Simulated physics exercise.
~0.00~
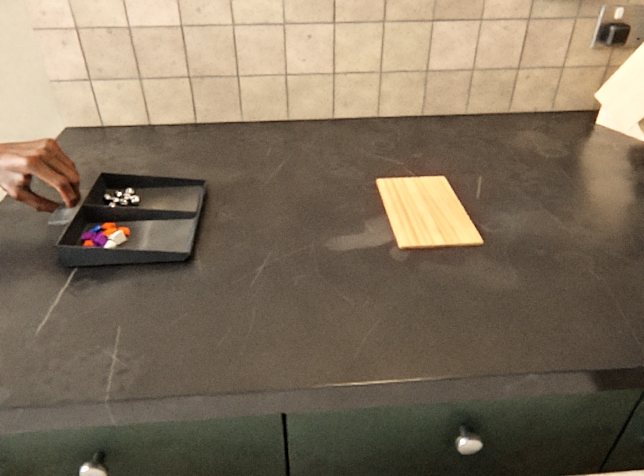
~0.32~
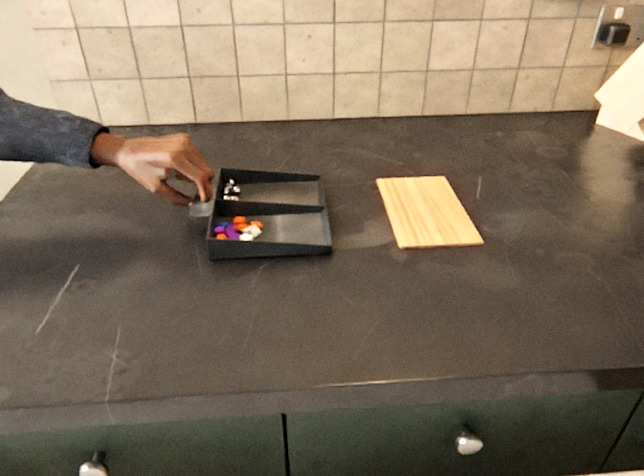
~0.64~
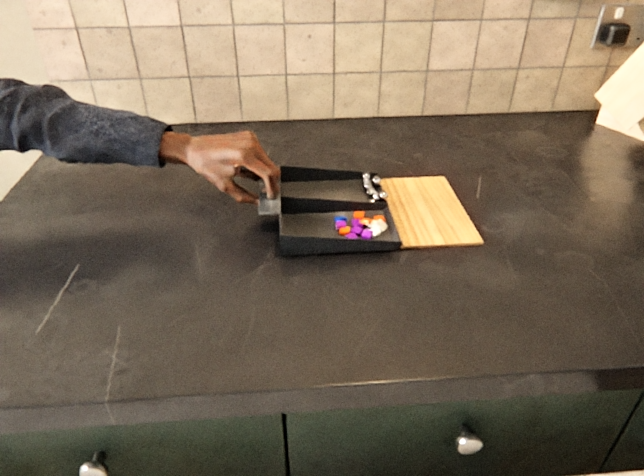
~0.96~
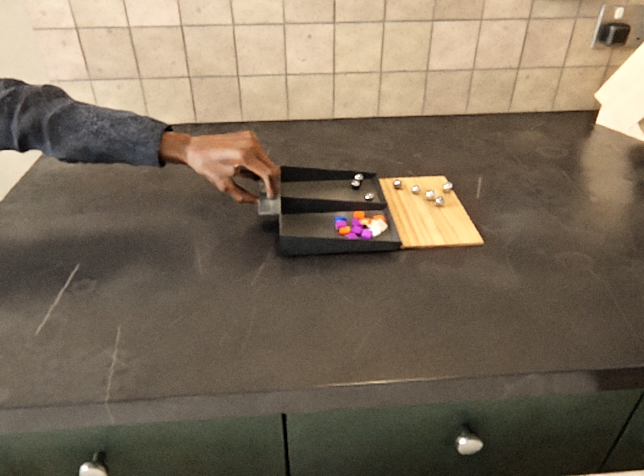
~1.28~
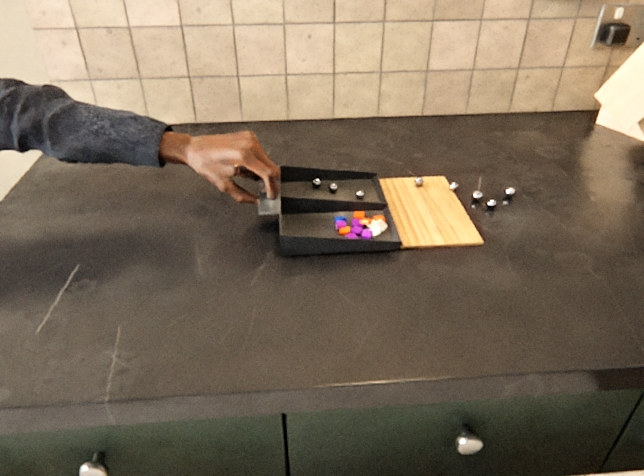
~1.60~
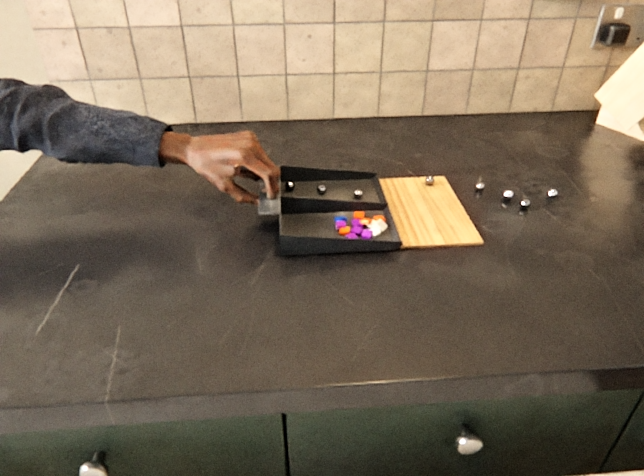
A divided tray slides right, stops at a board, and several back pieces roll out.
